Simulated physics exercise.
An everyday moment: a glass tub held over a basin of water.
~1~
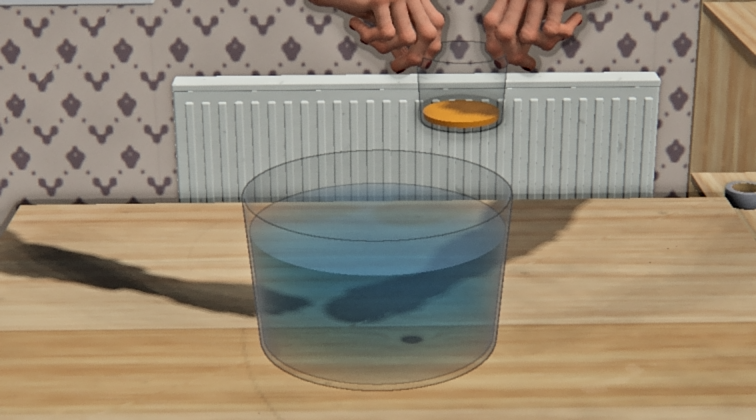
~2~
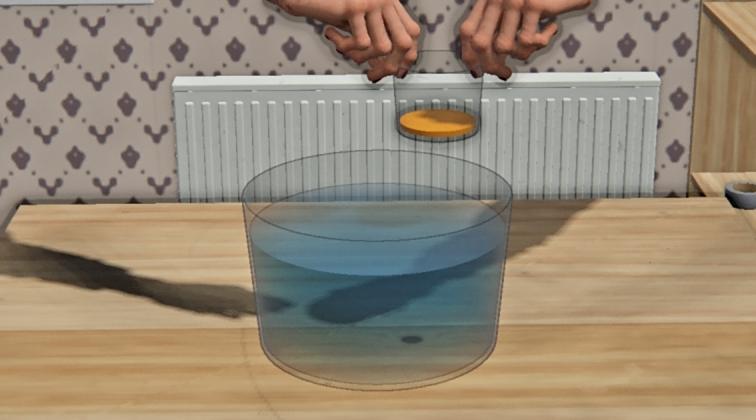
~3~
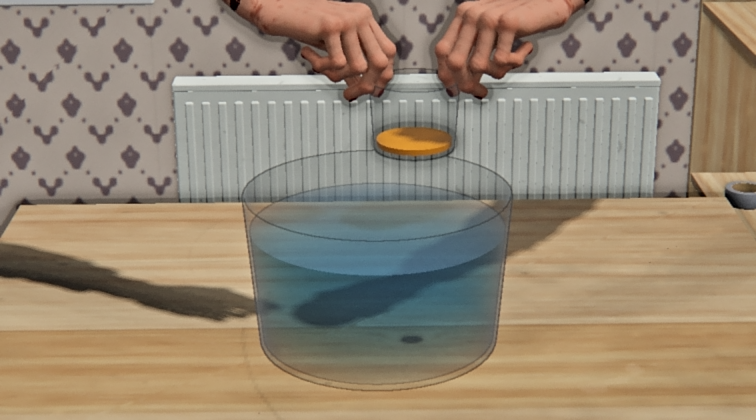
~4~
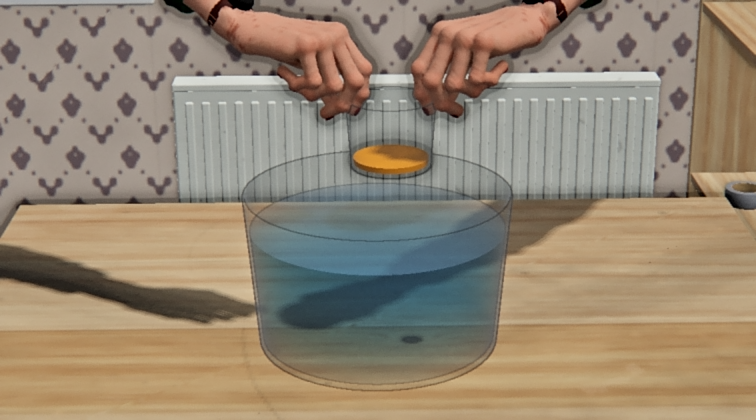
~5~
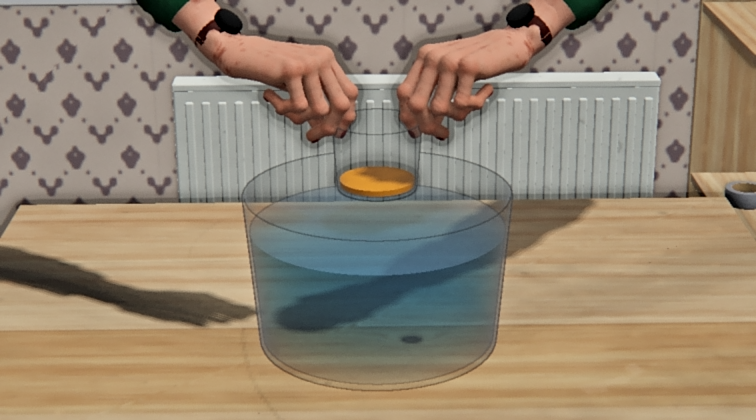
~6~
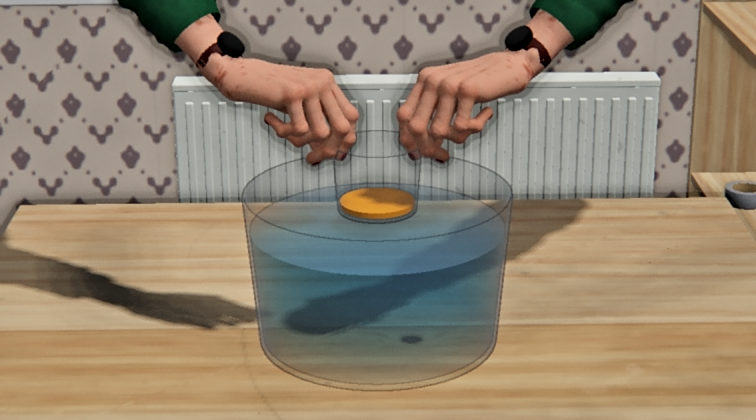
At a wooden table by a radiator, two hands lowering a clear tub with an orange layer over a water basin.
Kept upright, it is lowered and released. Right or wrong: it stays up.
Right.
Next, the tub dips into the water.
After that, it bobs and steadies.
Finally, the tub floats with about half of its side showing.
